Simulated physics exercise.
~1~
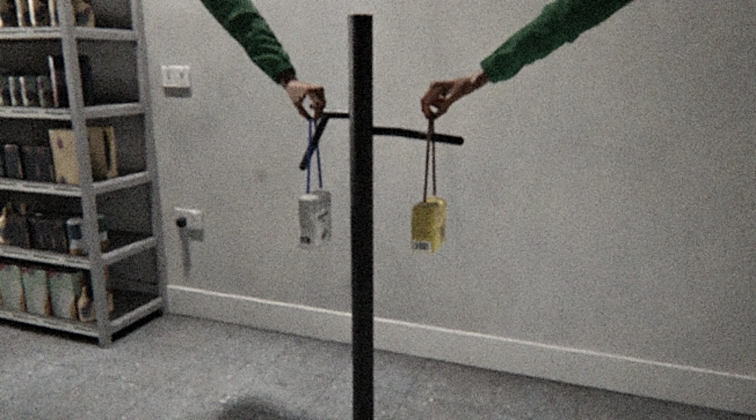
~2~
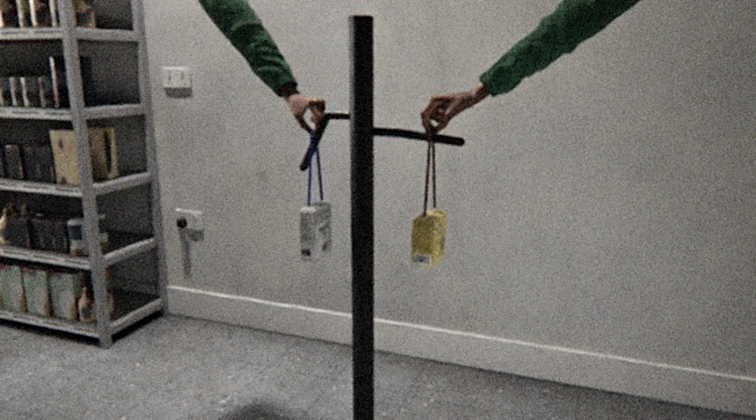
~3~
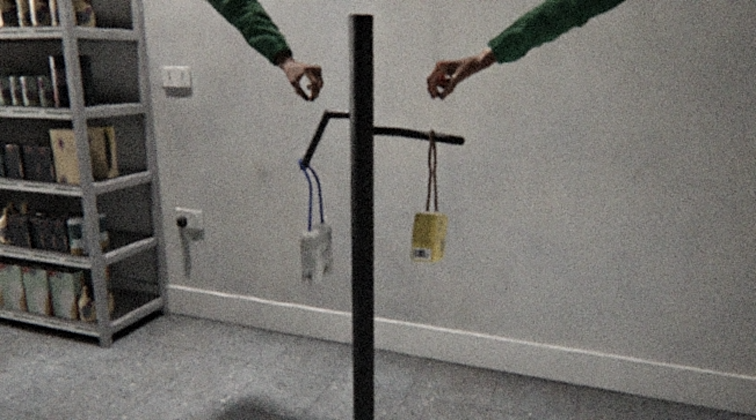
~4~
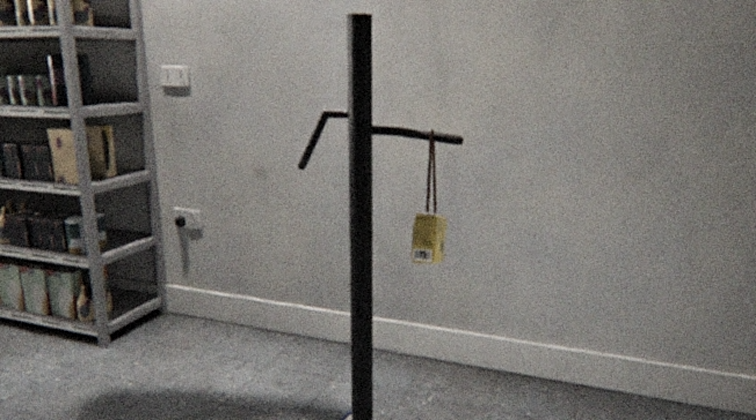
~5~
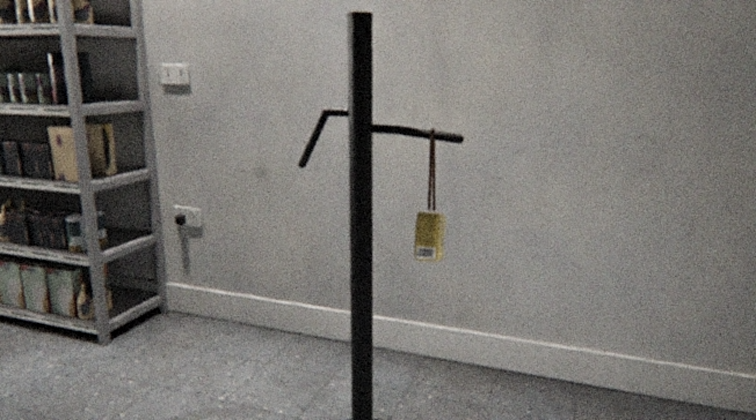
Two green-sleeved arms lower a white pouch and a yellow pouch by their loops onto the downward-bent left peg and the straighter right peg of a dark post, then let go. The white pouch slips off and drops out of view, while the yellow pouch stays hanging.
